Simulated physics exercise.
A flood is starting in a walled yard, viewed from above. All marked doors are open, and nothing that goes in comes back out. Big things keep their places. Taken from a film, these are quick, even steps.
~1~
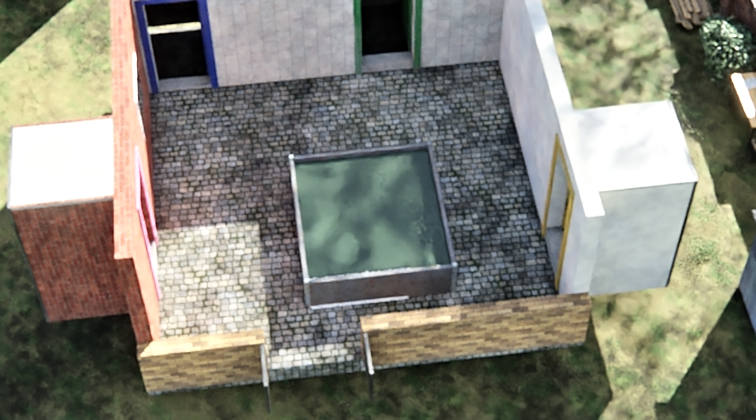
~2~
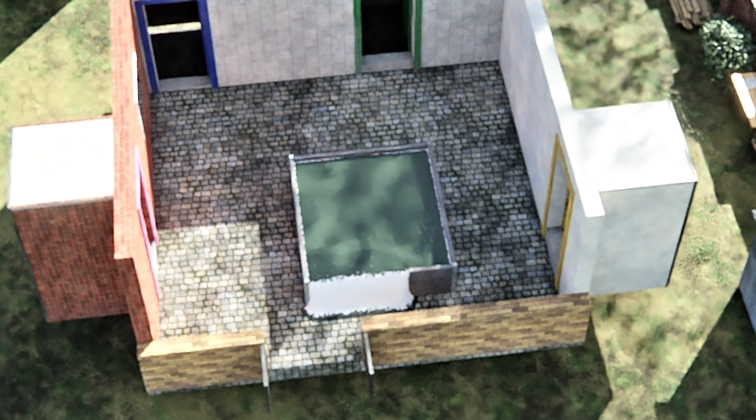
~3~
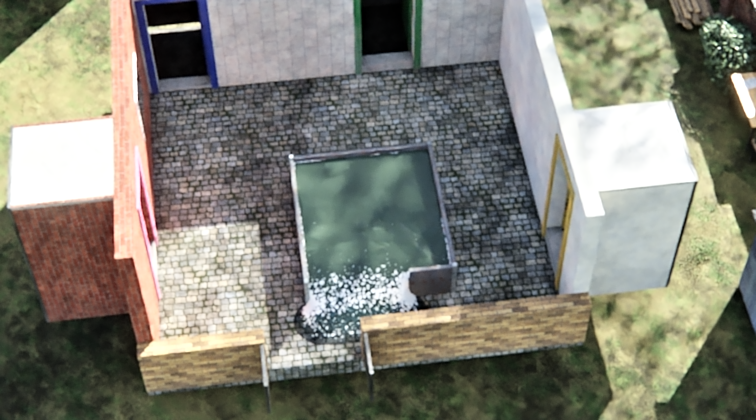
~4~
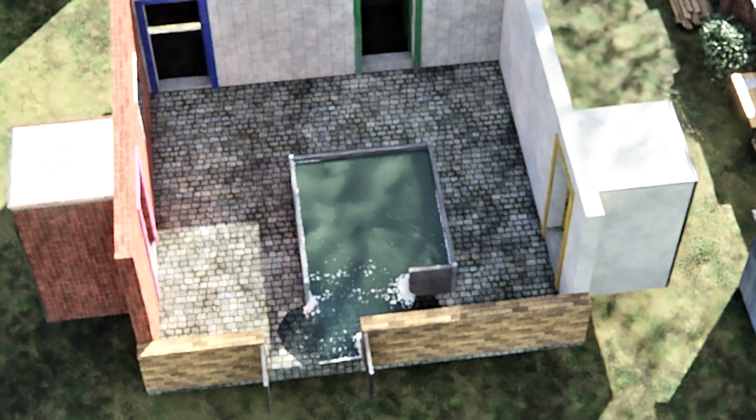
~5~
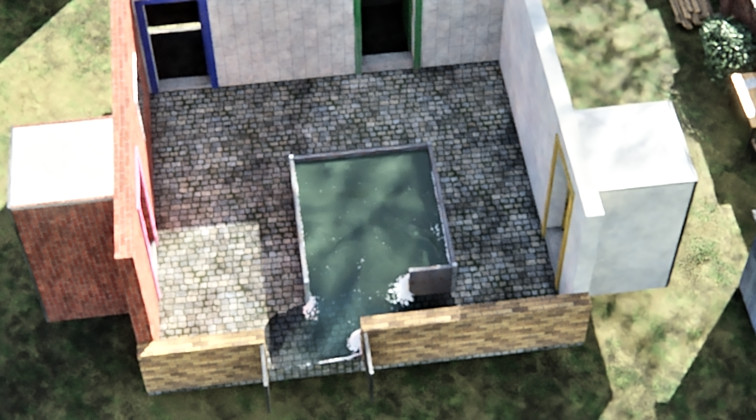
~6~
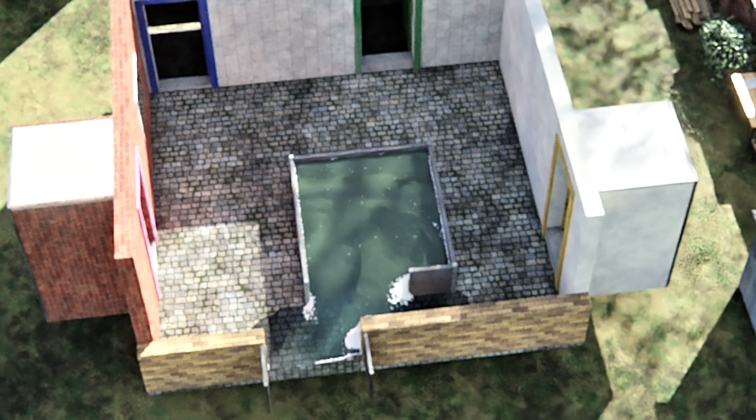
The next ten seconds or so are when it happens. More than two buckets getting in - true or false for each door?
Yellow door: False; green door: False; pink door: False; blue door: False.
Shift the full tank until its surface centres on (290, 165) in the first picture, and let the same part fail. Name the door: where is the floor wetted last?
The green door, I reckon.
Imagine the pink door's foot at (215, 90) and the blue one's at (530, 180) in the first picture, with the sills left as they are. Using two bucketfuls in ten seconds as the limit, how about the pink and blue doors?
What you'd see: The pink door stays within the limit and the blue door stays within the limit.
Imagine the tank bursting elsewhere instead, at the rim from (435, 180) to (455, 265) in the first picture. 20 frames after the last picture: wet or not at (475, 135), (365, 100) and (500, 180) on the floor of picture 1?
Result, in sequence: Sodden, sodden, sodden.
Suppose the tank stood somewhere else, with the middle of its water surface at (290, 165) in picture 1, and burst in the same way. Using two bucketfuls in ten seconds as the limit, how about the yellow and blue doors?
The yellow door falls short and the blue door tops the mark.
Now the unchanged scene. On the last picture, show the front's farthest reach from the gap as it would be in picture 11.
About (560, 322).
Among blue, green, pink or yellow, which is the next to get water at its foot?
I choose the yellow one.
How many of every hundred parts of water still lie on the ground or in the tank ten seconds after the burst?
I make it around 54 per cent.
A moment on, water covers 15 % of the floor; the yellow door not reached, the green door not reached, the pink door not reached, the blue door not reached.
Next, water covers 20 % of the floor; the yellow door wet at the sill, nothing in, the green door not reached, the pink door not reached, the blue door not reached.
Then, water covers 40 % of the floor; the yellow door wet at the sill, nothing in, the green door not reached, the pink door wet at the sill, nothing in, the blue door not reached.
Later, water covers 70 % of the floor; the yellow door wet at the sill, nothing in, the green door wet at the sill, nothing in, the pink door wet at the sill, nothing in, the blue door not reached.
In the end, water covers 90 % of the floor; the yellow door wet at the sill, nothing in, the green door wet at the sill, nothing in, the pink door wet at the sill, nothing in, the blue door wet at the sill, nothing in.
